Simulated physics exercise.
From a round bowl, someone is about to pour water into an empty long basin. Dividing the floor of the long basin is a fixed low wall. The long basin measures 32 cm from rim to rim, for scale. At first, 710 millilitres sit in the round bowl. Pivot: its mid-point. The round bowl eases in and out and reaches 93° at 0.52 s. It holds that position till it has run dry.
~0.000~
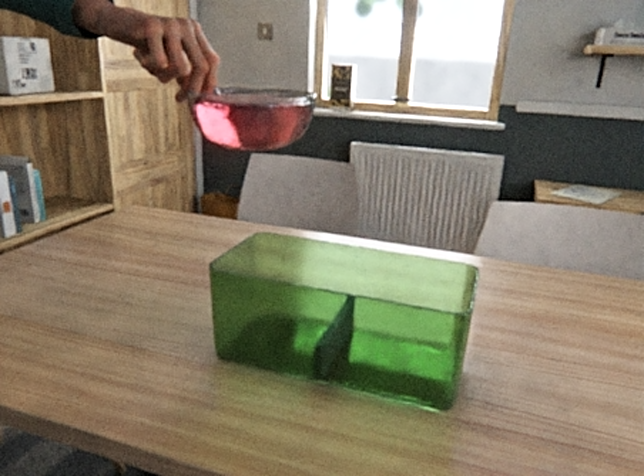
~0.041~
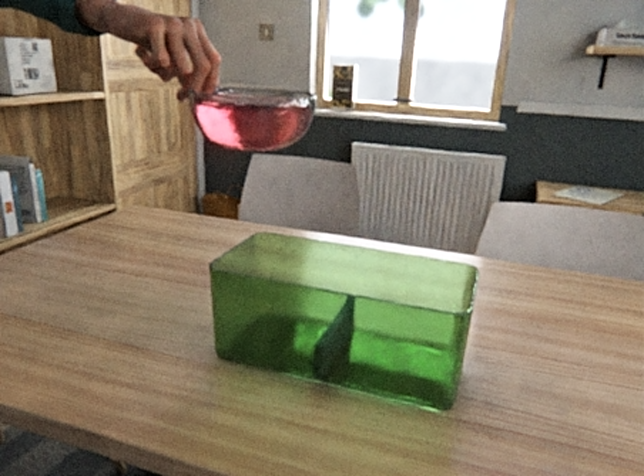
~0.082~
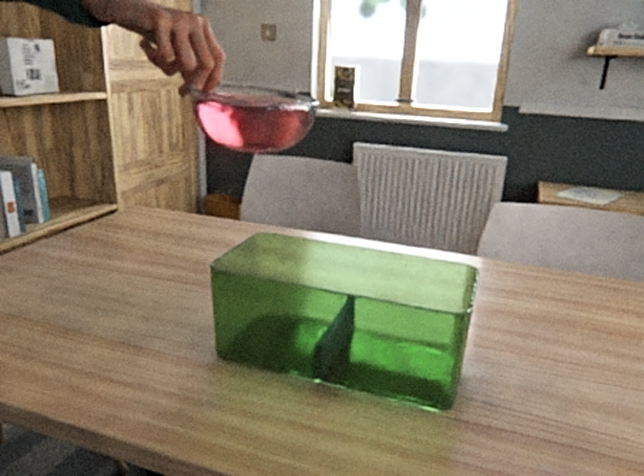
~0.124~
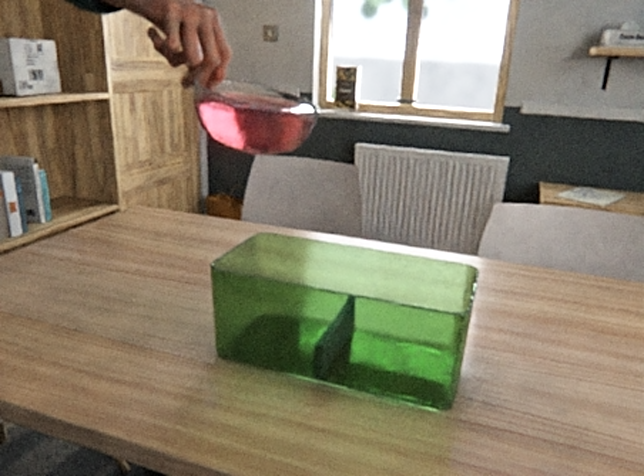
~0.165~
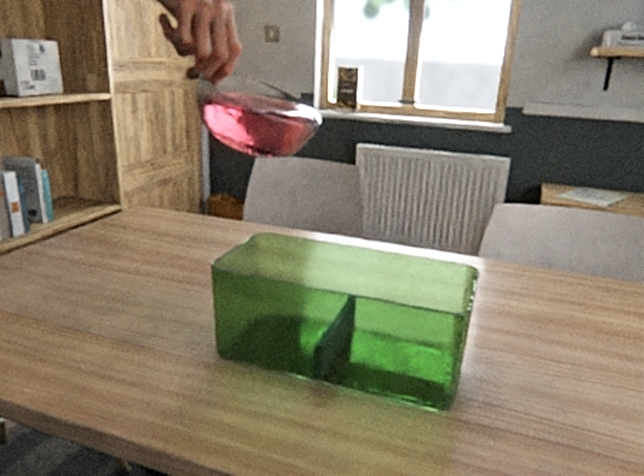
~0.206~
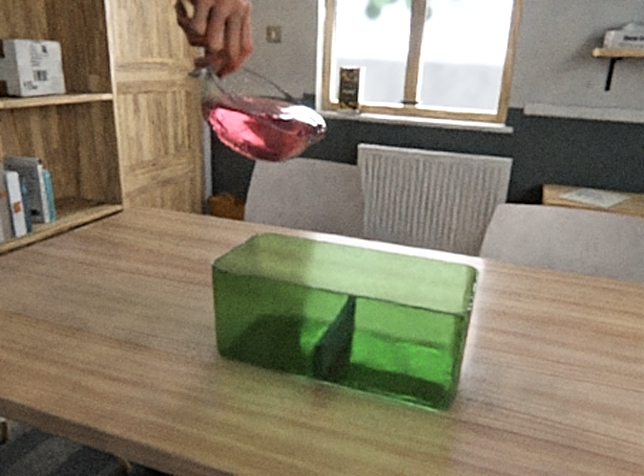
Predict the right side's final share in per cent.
The right side finishes with roughly 66 per cent.
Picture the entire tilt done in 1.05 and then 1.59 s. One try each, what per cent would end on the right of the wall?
About 75 %, then about 80 %.
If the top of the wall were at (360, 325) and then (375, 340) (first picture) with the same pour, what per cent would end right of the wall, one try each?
The first try gives 30 percent and the second 20 percent.
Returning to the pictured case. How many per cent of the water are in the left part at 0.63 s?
I'd put it at close to 22 %.
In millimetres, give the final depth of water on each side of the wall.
I'd say close to 12 mm on the left, close to 20 mm on the right.
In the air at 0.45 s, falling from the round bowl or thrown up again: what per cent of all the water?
It comes to about 60 percent.
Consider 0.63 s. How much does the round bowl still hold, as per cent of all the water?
What remains is about 2 percent of it all.
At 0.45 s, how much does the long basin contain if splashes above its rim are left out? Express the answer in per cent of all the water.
About 26%.
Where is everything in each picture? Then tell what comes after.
In the first frame, it leans 0°; its right rim is at (311, 98); the water meets the walls at (203, 97) and (310, 104); the long basin's rim runs from (234, 249) to (475, 290); the wall's top is at (337, 321).
In the second frame, it leans 1°; its right rim is at (312, 100); the water meets the walls at (203, 97) and (311, 106).
In the third frame, it leans 6°; its right rim is at (313, 106); the water meets the walls at (205, 95) and (313, 109).
In the fourth frame, it leans 12°; its right rim is at (314, 114); the water meets the walls at (208, 93) and (314, 112).
In the fifth frame, it leans 21°; its right rim is at (315, 125); the water meets the walls at (211, 93) and (318, 119); 1 per cent is over the edge.
In the sixth frame, it leans 32°; its right rim is at (314, 137); the water meets the walls at (215, 95) and (306, 122); 7 per cent is over the edge.
After 0.45 s the tilt is 89° and 14 per cent is still to pour, 2 is left of the wall and 23 right of it.
After 0.63 s the tilt is 93° and 2 per cent is still to pour, 21 is left of the wall and 71 right of it.
After 0.82 s the tilt is 93° and 0 per cent is still to pour, 31 is left of the wall and 66 right of it.
After 1.02 s the tilt is 93° and 0 per cent is still to pour, 33 is left of the wall and 66 right of it.
In the end 33 per cent lies left of the wall, 66 right of it and 2 outside.
